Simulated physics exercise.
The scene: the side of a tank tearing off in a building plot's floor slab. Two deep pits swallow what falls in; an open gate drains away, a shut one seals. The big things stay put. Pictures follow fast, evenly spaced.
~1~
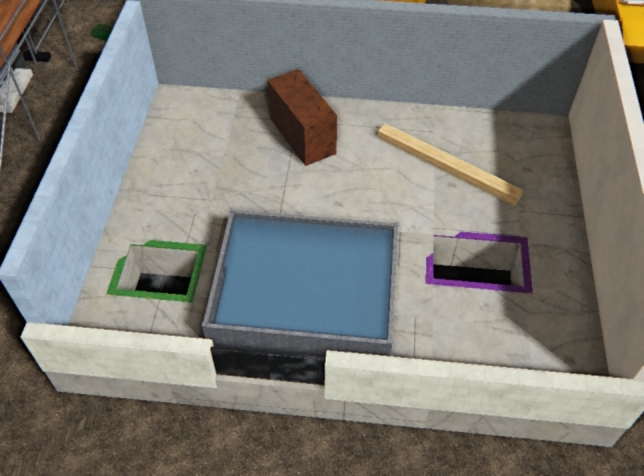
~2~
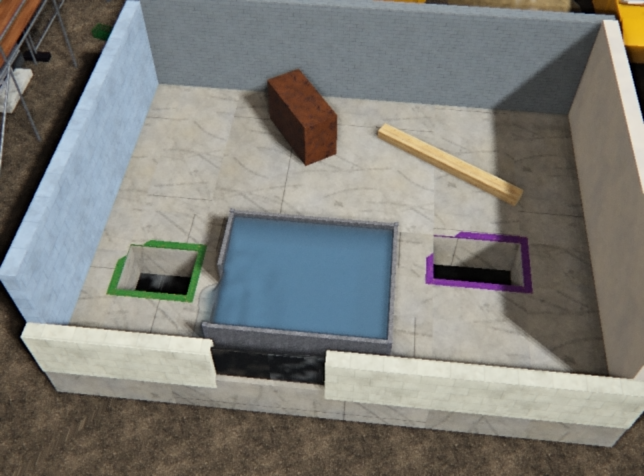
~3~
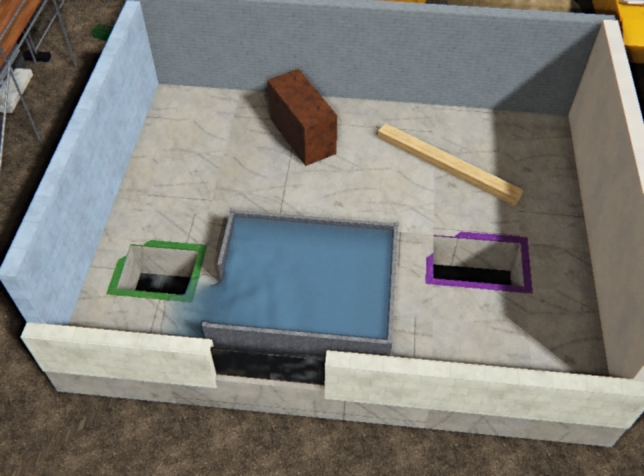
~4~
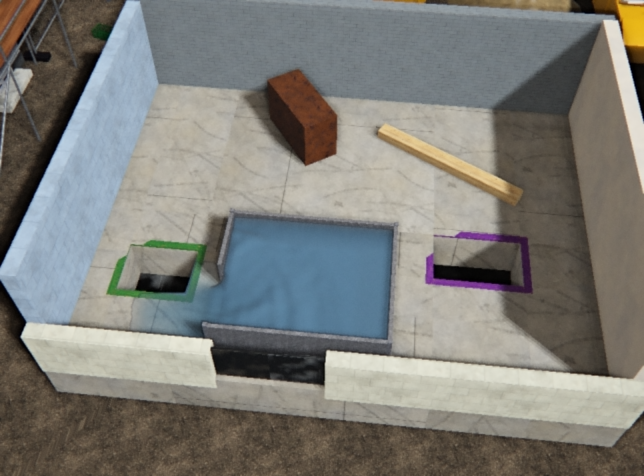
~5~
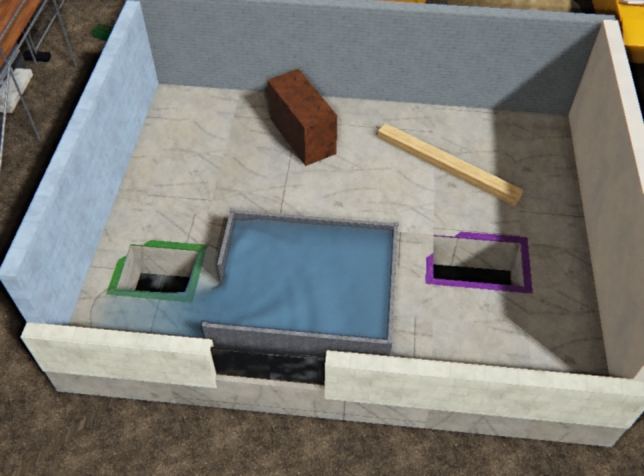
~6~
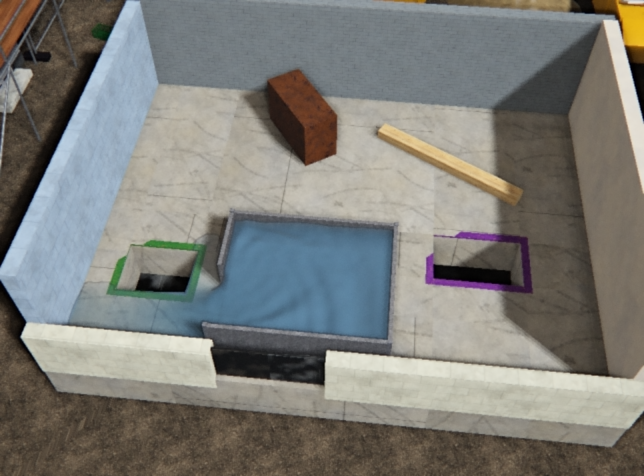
A walled building plot with a pale, cracked floor slab is seen from above at an angle, the view staying still. A blue water tank stands near the front between a green-edged pit on the left and a purple-edged pit on the right, with a reddish-brown block and wooden beam behind. The tank's left side opens, and water pours out leftward, spreading across the slab below the green-edged pit.
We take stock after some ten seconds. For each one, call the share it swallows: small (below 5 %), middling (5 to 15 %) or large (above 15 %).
Calls: Gate - small; green pit - large; purple pit - small.
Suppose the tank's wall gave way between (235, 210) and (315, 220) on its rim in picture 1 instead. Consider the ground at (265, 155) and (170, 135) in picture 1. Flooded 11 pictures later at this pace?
First point: Inundated; second point: Inundated.
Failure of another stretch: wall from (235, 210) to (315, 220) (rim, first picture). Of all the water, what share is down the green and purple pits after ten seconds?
Green 15 %, purple 10 %.
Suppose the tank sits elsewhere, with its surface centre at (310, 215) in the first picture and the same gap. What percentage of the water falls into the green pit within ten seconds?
Within ten seconds, 60 percent of the total ends up in the green pit.
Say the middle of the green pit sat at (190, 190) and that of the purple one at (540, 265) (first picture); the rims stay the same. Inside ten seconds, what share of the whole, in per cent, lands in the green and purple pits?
The green pit ends up with 35 per cent, the purple pit with 0 per cent.
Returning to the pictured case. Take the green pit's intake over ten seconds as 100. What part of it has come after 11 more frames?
Something like 20 in a hundred.
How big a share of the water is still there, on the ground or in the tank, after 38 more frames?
Roughly 66 per cent.
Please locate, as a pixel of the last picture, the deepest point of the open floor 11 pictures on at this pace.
That would be (80, 329).
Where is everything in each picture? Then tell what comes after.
Still water in the water tank at (306, 275), in the first picture.
Water pours out at (218, 310) and has run to a hidden place, in the second picture.
Water pours out at (219, 312) and has run to (172, 297), in the third picture.
Water pours out at (219, 313) and has run to (141, 298), in the fourth picture.
The front is at (96, 317), out from the gap at (219, 313), in the fifth picture.
Water pours out at (219, 312) and has run to a hidden place, in the sixth picture.
A moment on, water covers 10 % of the floor; the gate 0 %, the green pit 4 %, the purple pit 0 %.
Next, water covers 15 % of the floor; the gate 0 %, the green pit 9 %, the purple pit 0 %.
Then, water covers 30 % of the floor; the gate 0 %, the green pit 20 %, the purple pit 0 %.
Later, water covers 40 % of the floor; the gate 0 %, the green pit 34 %, the purple pit 0 %.
In the end, water covers 55 % of the floor; the gate 0 %, the green pit 47 %, the purple pit 0 %.
